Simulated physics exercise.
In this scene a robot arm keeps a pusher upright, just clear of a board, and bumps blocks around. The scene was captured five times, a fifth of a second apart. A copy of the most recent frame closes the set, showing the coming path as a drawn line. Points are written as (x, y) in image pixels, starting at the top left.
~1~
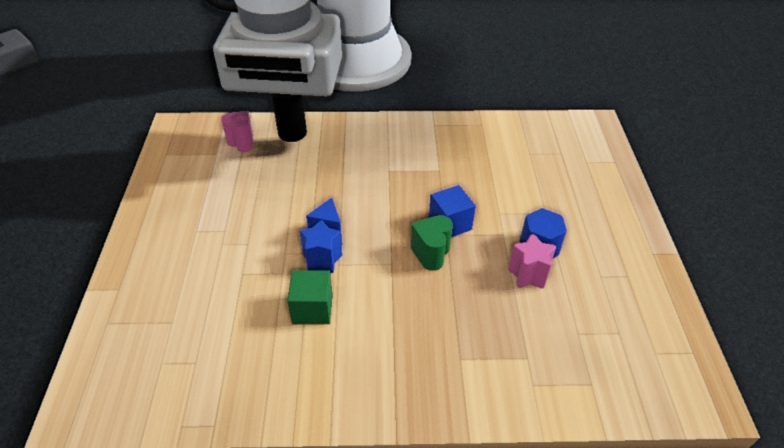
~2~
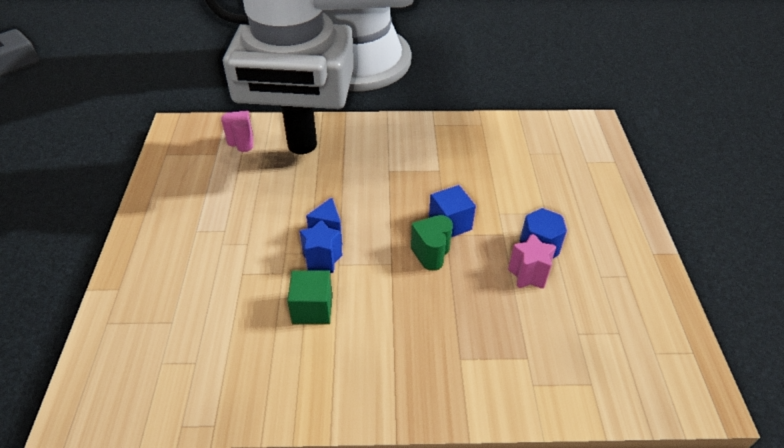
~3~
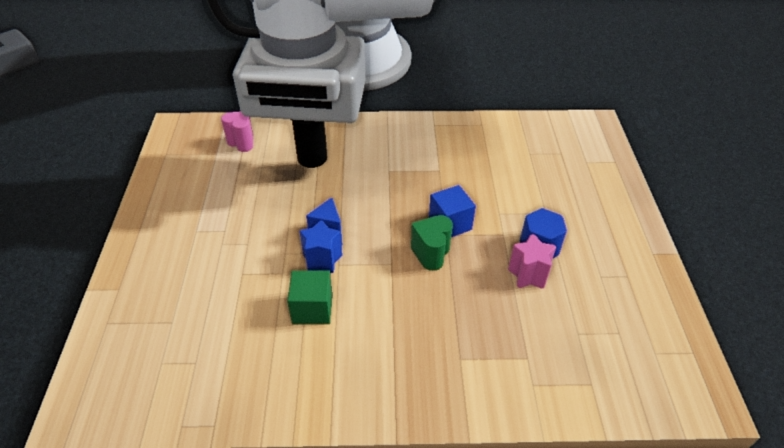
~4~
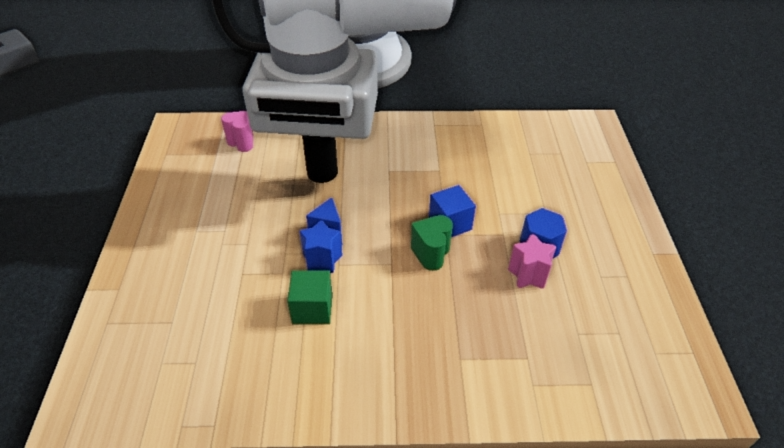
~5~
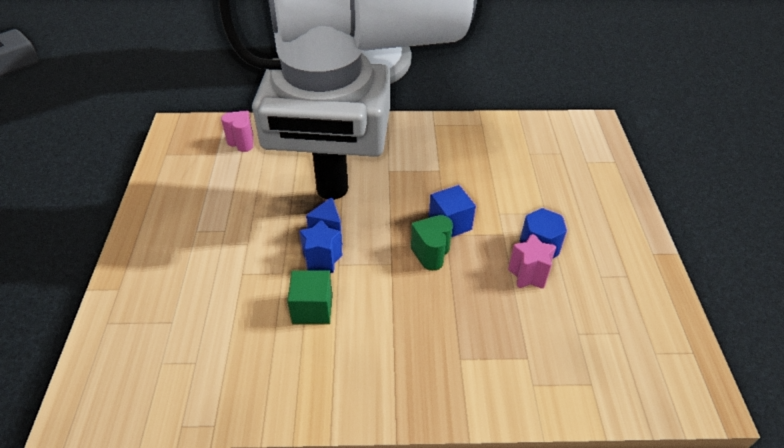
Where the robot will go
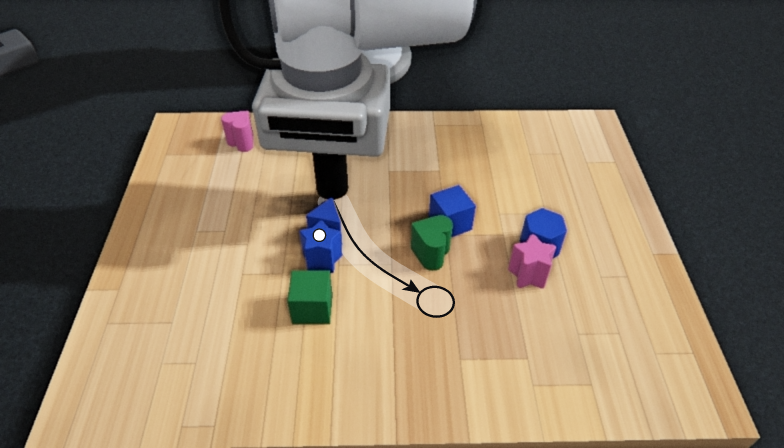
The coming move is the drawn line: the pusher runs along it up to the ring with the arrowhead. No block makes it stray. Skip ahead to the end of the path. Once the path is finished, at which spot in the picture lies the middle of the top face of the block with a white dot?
The centre of its top face lies at (302, 258).
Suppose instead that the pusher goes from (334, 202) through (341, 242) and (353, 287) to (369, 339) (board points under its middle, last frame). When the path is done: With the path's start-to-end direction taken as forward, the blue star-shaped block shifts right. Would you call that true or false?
The statement is correct.
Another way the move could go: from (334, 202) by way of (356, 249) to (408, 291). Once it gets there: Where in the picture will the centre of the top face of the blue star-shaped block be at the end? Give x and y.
At (301, 260).
Path on the board, from (334, 202) via (351, 239) and (387, 273), ending at (436, 301); the dot is on the blue star-shaped block.
The first path, step by step. One third of the way, pusher at (351, 227); green four-sided block at (307, 288); blue star-shaped block at (306, 256), turned 15° clockwise; blue triangular piece at (326, 235), turned 50° clockwise.
Two thirds of the way, pusher at (387, 261); green four-sided block at (305, 291); blue star-shaped block at (302, 258), turned 15° clockwise; blue triangular piece at (334, 241), turned 95° clockwise.
At the end, pusher at (437, 290); green four-sided block at (305, 291); blue star-shaped block at (302, 258), turned 15° clockwise; blue triangular piece at (334, 241), turned 95° clockwise; green heart-shaped block in place.
